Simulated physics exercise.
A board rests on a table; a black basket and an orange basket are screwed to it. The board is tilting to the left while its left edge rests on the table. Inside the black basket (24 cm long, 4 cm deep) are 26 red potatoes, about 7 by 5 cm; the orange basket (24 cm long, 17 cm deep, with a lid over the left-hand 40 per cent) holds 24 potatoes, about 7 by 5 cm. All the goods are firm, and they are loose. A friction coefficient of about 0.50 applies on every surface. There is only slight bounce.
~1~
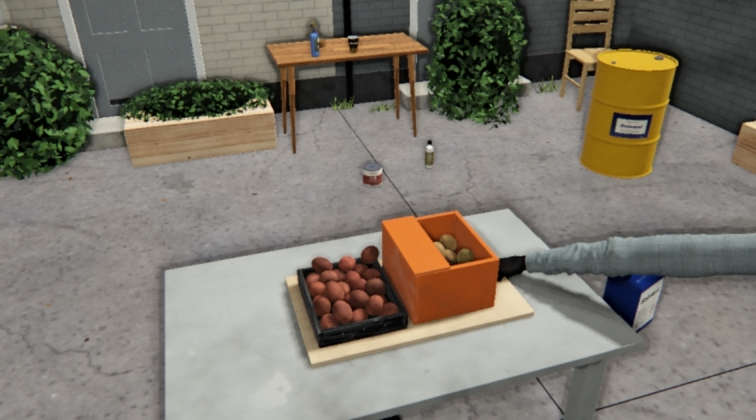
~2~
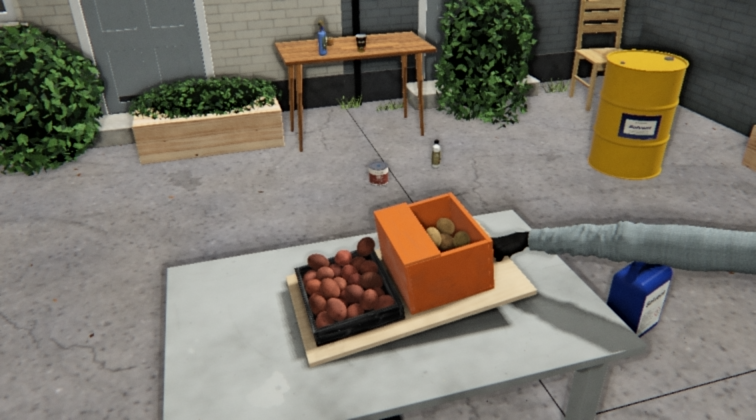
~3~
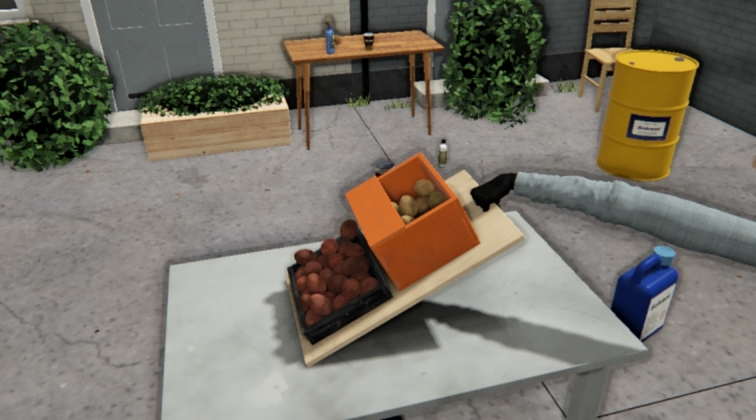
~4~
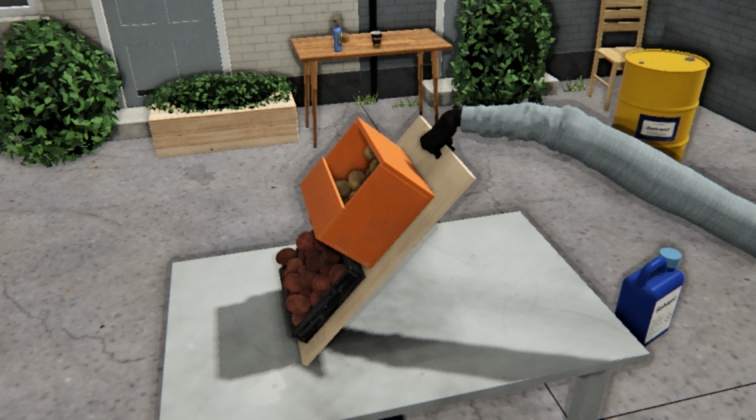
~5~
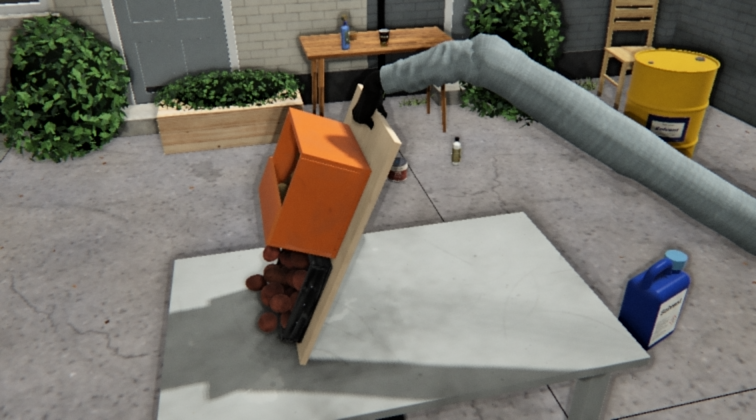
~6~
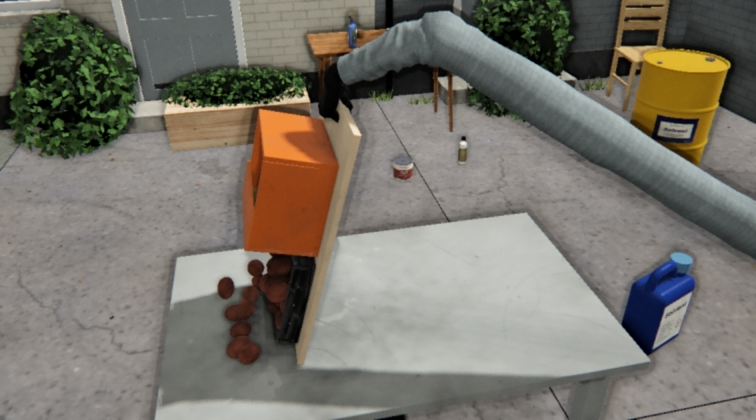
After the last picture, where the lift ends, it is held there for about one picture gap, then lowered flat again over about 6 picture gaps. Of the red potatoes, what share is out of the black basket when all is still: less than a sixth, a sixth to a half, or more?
Out of the black basket go over half of the red potatoes.
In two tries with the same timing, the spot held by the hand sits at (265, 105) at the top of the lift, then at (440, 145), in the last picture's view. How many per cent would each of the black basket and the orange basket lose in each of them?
Black basket: 80 %, then 30 %; orange basket: 0 %, then 0 %.
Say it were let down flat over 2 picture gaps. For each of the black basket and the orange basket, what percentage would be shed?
Well, that would cost the black basket 60 per cent and the orange basket 0 per cent.
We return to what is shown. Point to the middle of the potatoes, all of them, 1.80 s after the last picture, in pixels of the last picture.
Centre: Around (431, 282) px.
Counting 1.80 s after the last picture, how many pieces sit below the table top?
Piece count: Some 3.
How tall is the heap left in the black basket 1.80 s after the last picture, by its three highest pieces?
That is close to 6 centimetres.
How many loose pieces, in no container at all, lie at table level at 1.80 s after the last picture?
Near 12, by my count.
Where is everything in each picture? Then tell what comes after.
In the first picture (we follow the rim corner now nearest the camera; the camera moves round a little), black basket at (322, 331); orange basket at (419, 274); tilt 0°; nothing out yet.
Black basket at (317, 330); orange basket at (408, 265); tilt 8°, in the second picture.
Black basket at (306, 330); orange basket at (375, 245); tilt 26°, in the third picture.
Black basket at (293, 332); orange basket at (322, 235); tilt 49°, in the fourth picture.
Black basket at (283, 336); orange basket at (271, 240); tilt 67°; 9 out, the lowest potato at (257, 283), in the fifth picture.
Black basket at (278, 337); orange basket at (249, 245); tilt 75°; 11 out, the lowest potato at (241, 330), in the sixth picture.
Then, 0.29 s after the last picture, tilt 73°; 16 of 26 out of the black basket and 0 of 24 out of the orange basket.
Then, 0.65 s after the last picture, tilt 43°; 16 of 26 out of the black basket and 0 of 24 out of the orange basket.
Then, 1.15 s after the last picture, tilt 1°; 16 of 26 out of the black basket and 0 of 24 out of the orange basket.
When it is over (1.80 s after the last picture), 16 of 26 out of the black basket and 0 of 24 out of the orange basket. Asked share, 16 of 26, 62 per cent.
